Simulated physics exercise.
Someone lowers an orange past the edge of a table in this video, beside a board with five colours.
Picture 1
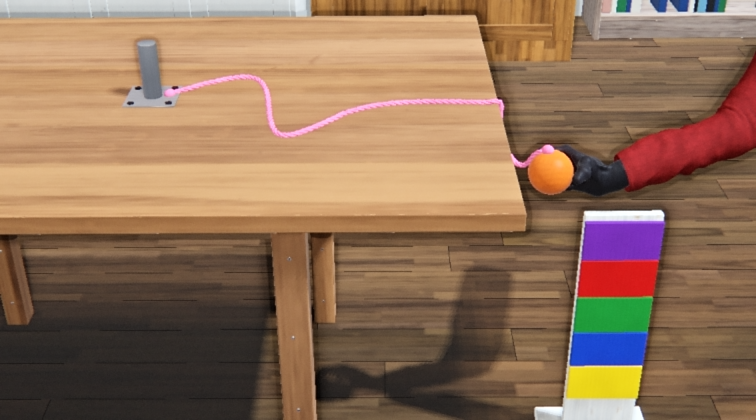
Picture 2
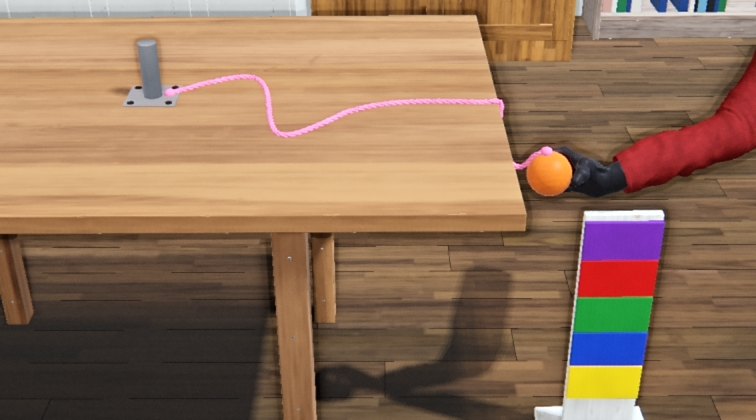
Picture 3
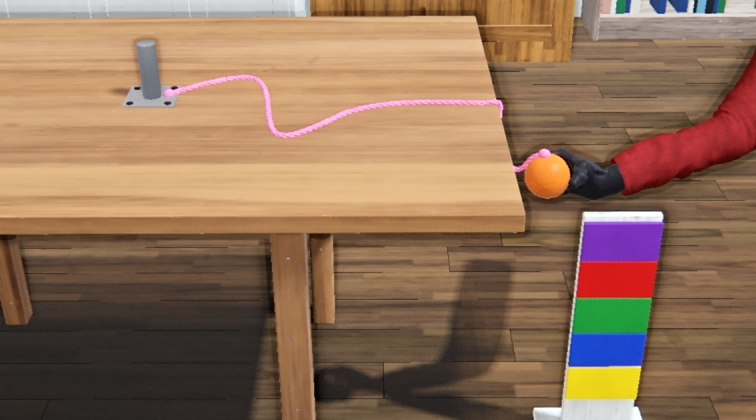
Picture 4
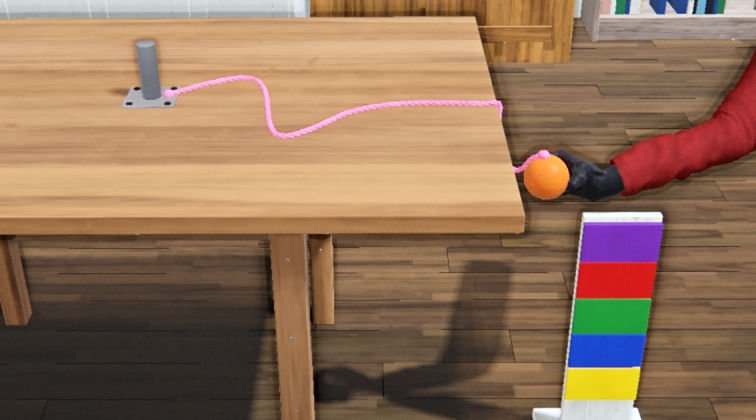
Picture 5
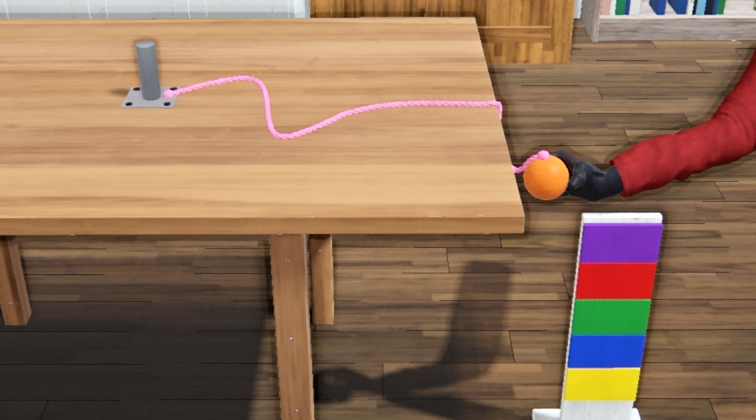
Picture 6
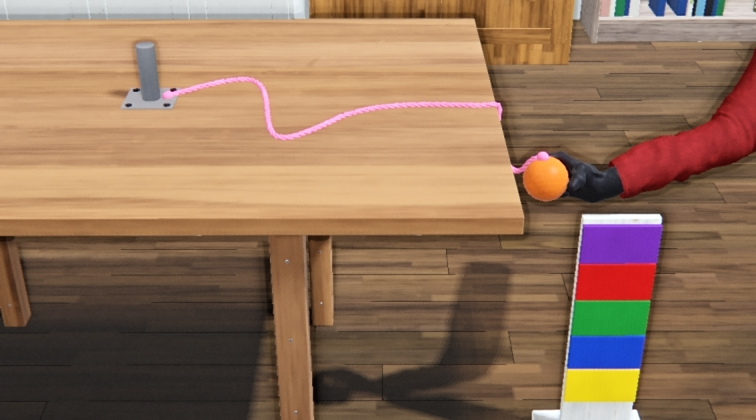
An orange tied to a pink cord barely moves in a gloved hand beside a table.
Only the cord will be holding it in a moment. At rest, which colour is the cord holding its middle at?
Blue.
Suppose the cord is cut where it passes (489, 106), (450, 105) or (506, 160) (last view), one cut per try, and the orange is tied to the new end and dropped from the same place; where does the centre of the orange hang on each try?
First (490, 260), then (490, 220), then (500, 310).
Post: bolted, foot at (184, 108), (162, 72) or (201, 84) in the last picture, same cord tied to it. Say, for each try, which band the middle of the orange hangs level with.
Result 1: Yellow. Result 2: Blue. Result 3: Yellow.
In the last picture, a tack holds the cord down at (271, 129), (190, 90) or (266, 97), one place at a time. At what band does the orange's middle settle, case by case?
Red; blue; green.
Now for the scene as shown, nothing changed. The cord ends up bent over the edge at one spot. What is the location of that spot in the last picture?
Around (354, 113).
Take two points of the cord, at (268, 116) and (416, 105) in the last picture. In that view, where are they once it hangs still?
They finish at (354, 104) and (496, 171) respectively.
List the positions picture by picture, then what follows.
The first picture shows orange (551, 172); purple (623, 242); red (618, 280); green (613, 316); blue (608, 351); yellow (604, 383).
The second picture shows orange (549, 174); cord through (215, 82) (268, 101) (301, 132) (389, 104) (496, 106).
The third picture shows orange (547, 176).
The fourth picture shows orange (547, 177); cord through (214, 83) (267, 102) (299, 134) (388, 105) (495, 107).
The fifth picture shows orange (546, 178).
The sixth picture shows orange (546, 179); cord through (213, 84) (267, 104) (299, 135) (387, 107) (494, 109).
Early on, orange near (524, 353); level with blue.
Midway, orange near (450, 323); level with green.
Near the end, orange near (505, 340); level with blue.
Finally, orange near (480, 341); level with blue. At blue.
